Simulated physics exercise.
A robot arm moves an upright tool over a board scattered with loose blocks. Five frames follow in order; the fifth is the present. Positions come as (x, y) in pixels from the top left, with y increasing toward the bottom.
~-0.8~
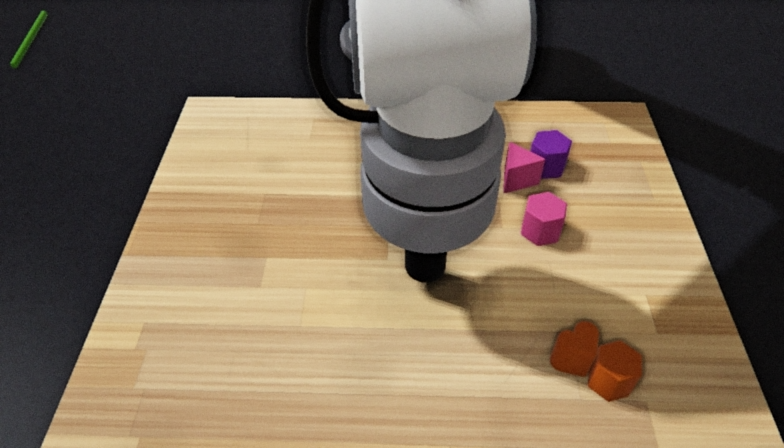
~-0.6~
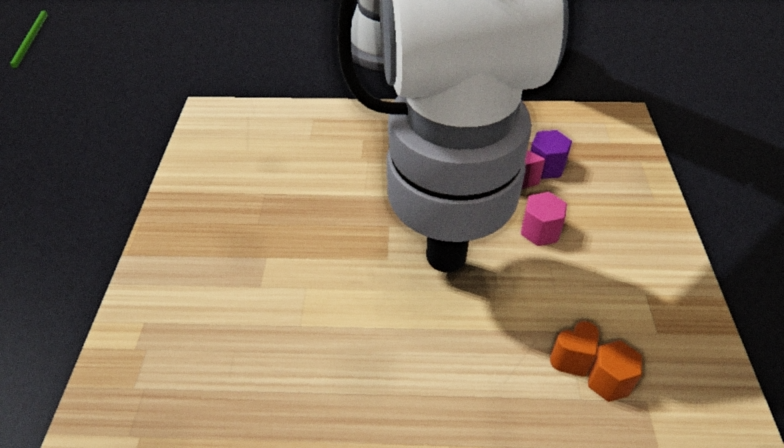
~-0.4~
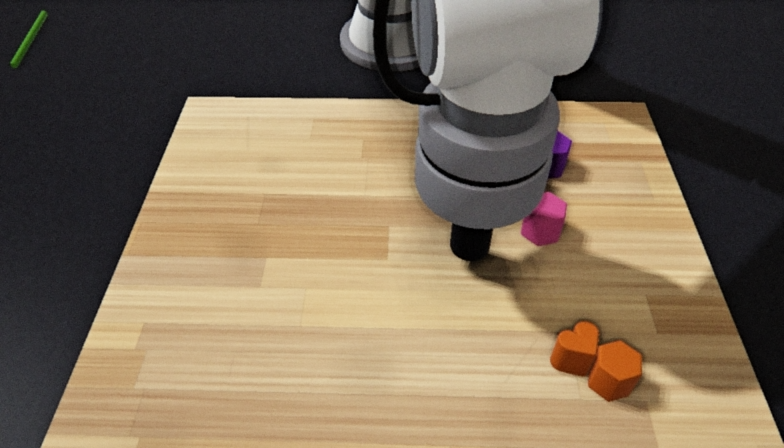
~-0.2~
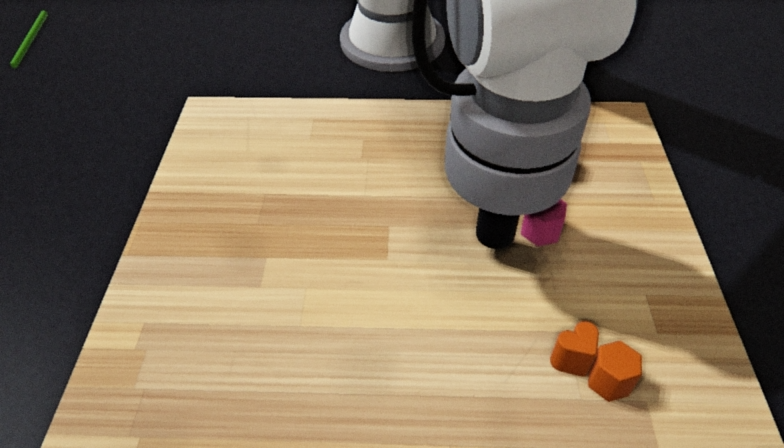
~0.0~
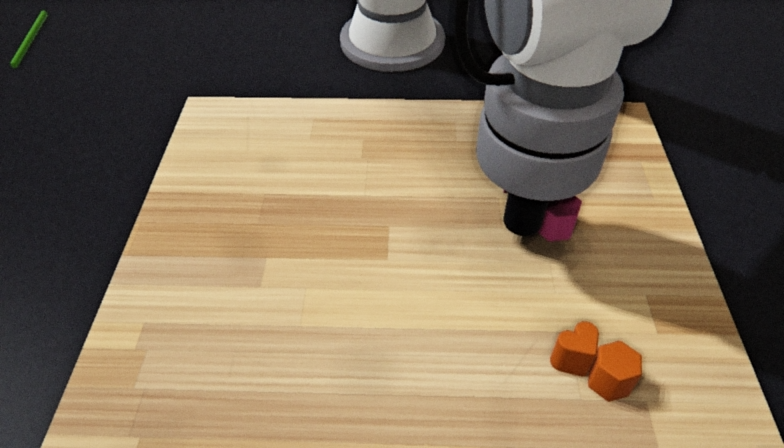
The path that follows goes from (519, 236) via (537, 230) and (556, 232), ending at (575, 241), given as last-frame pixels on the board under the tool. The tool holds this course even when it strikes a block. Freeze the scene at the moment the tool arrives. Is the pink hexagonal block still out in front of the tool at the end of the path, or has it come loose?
Most likely the pink hexagonal block slides off.
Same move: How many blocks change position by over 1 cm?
It displaces one.
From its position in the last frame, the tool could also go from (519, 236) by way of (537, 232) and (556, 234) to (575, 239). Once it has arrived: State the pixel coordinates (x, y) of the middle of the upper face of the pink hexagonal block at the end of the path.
The spot you're after is about (608, 196) in the image.
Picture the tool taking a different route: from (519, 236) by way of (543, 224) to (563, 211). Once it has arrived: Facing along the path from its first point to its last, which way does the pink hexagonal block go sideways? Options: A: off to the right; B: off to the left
A.
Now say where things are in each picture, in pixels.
The first picture shows lower end of the tool at (425, 268), tops of blocks, pink triangular piece at (521, 156), pink hexagonal block at (547, 206).
The second picture shows tool at (446, 258), blocks as before.
The third picture shows tool at (470, 248), blocks as before.
The fourth picture shows tool at (495, 236), blocks as before.
The fifth picture shows tool at (522, 223), pink triangular piece hidden, pink hexagonal block at (561, 202).
On the path given first. Halfway along, tool at (551, 216); pink hexagonal block at (591, 197), turned 15° clockwise.
At the end, tool at (579, 229); pink triangular piece not moved; pink hexagonal block at (607, 198).
